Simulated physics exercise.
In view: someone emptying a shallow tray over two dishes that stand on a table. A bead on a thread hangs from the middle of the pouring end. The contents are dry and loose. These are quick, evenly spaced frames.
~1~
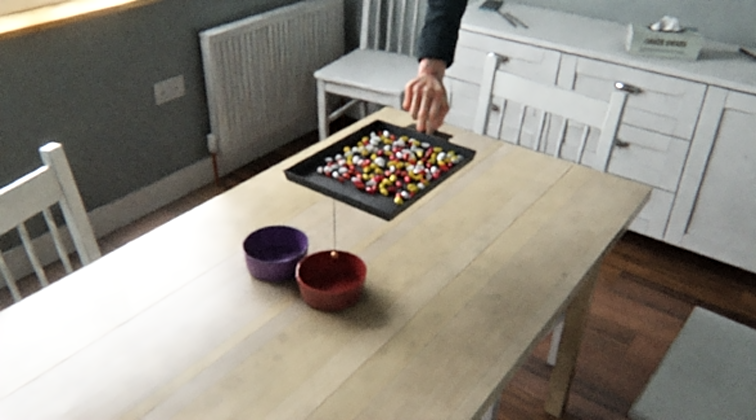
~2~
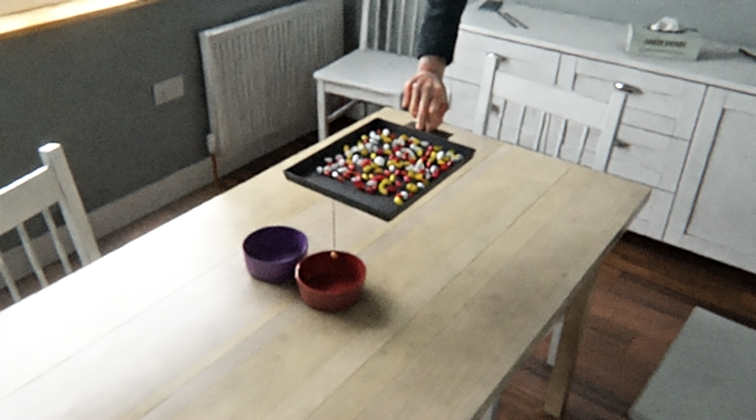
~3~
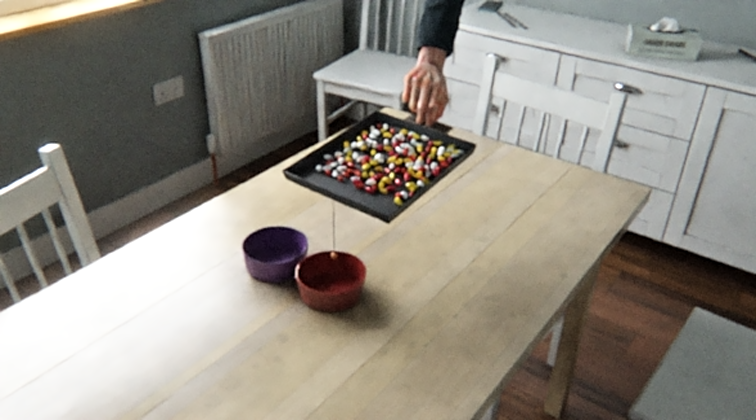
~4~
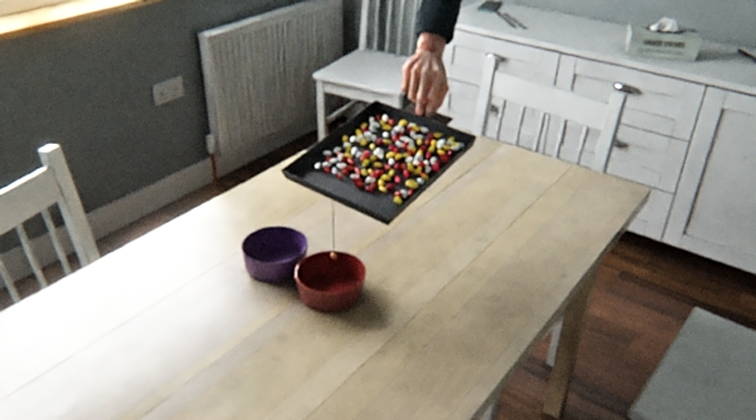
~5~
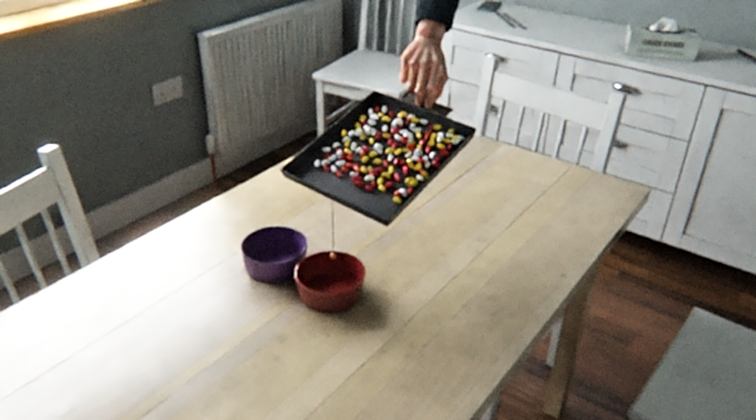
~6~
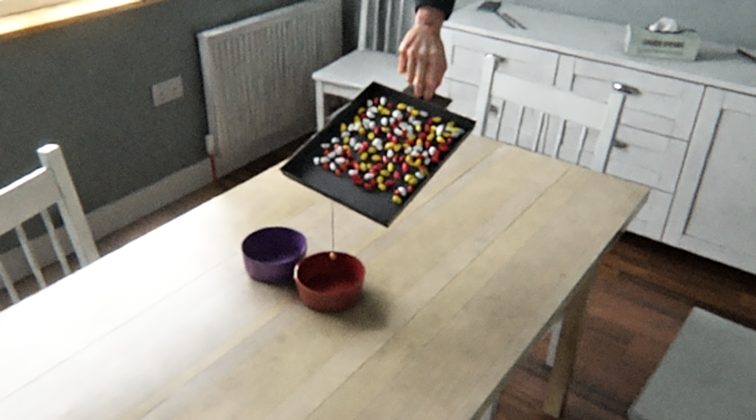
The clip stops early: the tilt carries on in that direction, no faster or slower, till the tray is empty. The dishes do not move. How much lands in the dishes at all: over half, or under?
Caught overall: Under half.
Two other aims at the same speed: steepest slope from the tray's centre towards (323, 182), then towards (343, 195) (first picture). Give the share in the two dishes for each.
Roughly 80 per cent, and 40 per cent.
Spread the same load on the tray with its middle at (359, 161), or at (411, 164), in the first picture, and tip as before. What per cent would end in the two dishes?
About 40 and 30 per cent.
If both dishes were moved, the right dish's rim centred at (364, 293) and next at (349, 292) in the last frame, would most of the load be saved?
At the first place most of it, at the second above a half.
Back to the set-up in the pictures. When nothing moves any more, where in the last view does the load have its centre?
Near (350, 316).
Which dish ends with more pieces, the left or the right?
It is the right-hand dish.
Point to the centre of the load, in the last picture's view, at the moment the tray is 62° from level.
Roughly at (367, 185).
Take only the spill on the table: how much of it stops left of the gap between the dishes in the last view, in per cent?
Roughly 20 in a hundred.
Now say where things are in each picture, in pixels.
The first picture shows corners of the pouring end at (286, 170) and (389, 212), level; middle of the load at (392, 164), jelly beans; left dish at (253, 267); right dish at (309, 297); bead on its thread at (335, 255).
The second picture shows corners of the pouring end at (286, 170) and (389, 212), level; middle of the load at (392, 163).
The third picture shows corners of the pouring end at (285, 170) and (389, 214), tipped barely, lowest at the right corner; middle of the load at (392, 160).
The fourth picture shows corners of the pouring end at (284, 169) and (388, 216), tipped a little, lowest at the right corner; middle of the load at (391, 155).
The fifth picture shows corners of the pouring end at (283, 169) and (387, 218), tipped a little, lowest at the right corner; middle of the load at (390, 151).
The sixth picture shows corners of the pouring end at (282, 168) and (387, 220), tipped clearly, lowest at the right corner; middle of the load at (390, 146); left dish at (251, 269); right dish at (308, 298).
Soon after the last picture, tray tipped steeply; nearly all on the tray; a stray few in the air.
A little later, tray tipped past a quarter turn; most on the tray; a small part in the right dish; about a quarter outside both; a stray few in the air.
Later still, tray tipped past a quarter turn; about a quarter in the right dish; most outside both.
At rest, tray tipped past a quarter turn; about a quarter in the right dish; none in the left dish; about two thirds outside both.
